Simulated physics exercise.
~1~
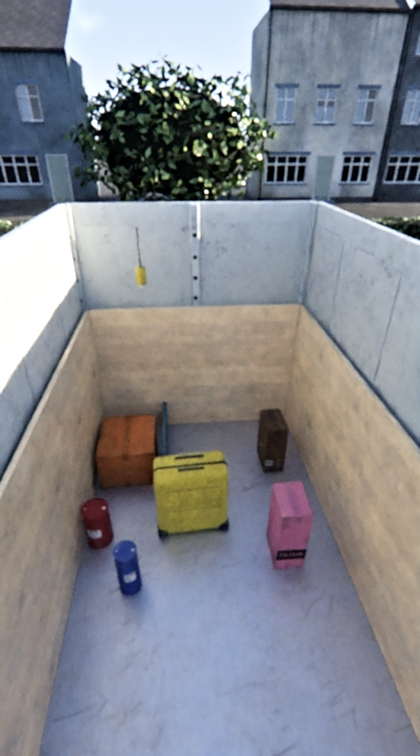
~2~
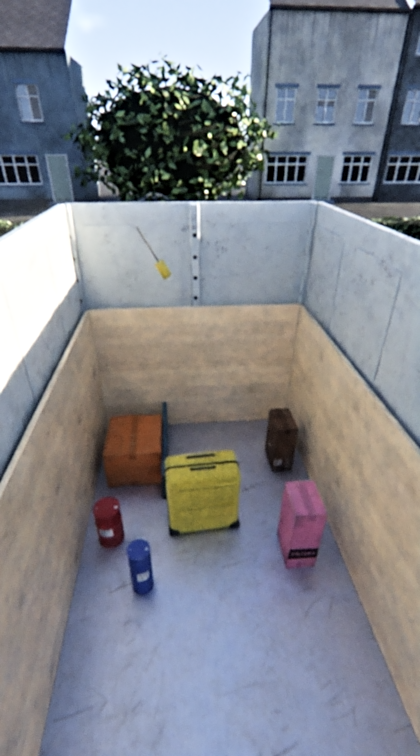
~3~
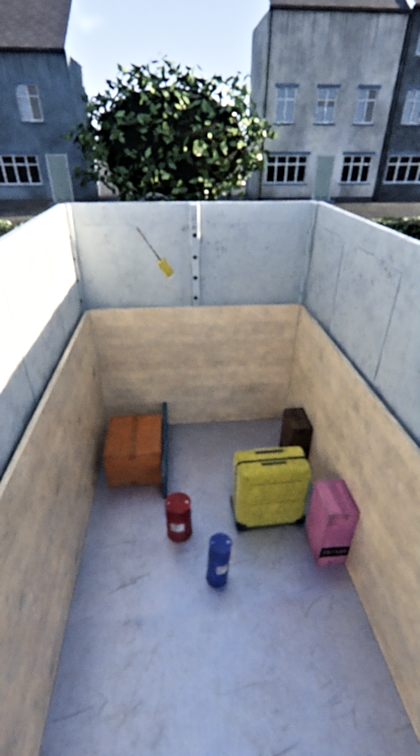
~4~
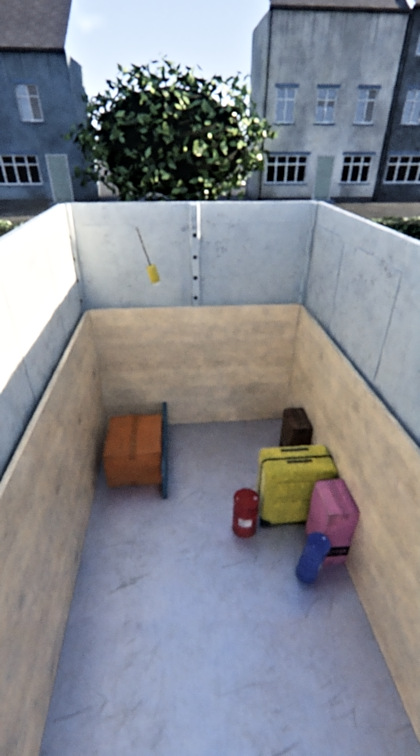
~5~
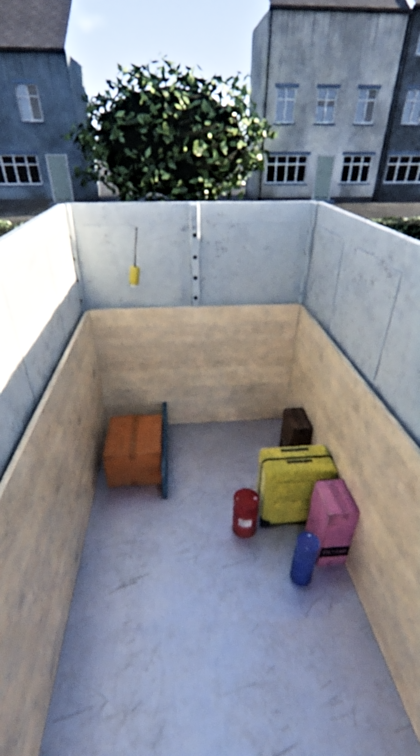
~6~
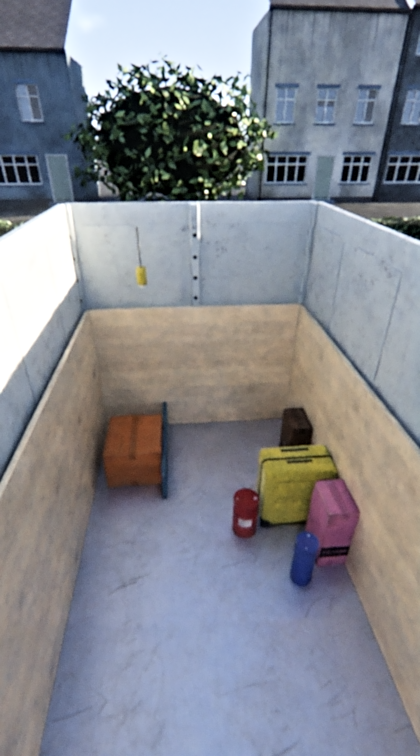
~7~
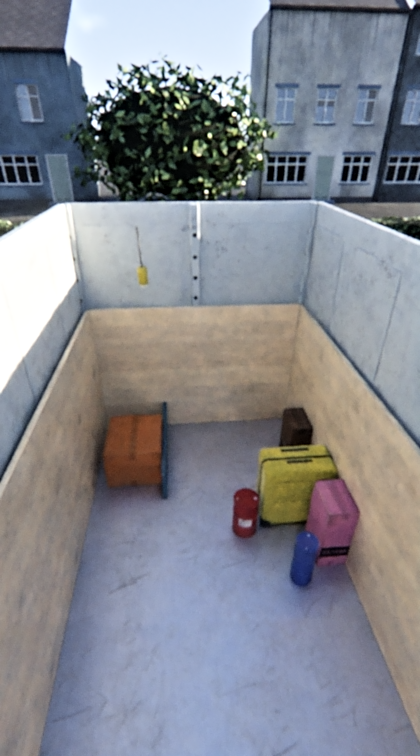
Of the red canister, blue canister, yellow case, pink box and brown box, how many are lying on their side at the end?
None of them are lying on their side. All five have slid to the right but are standing upright at the end.
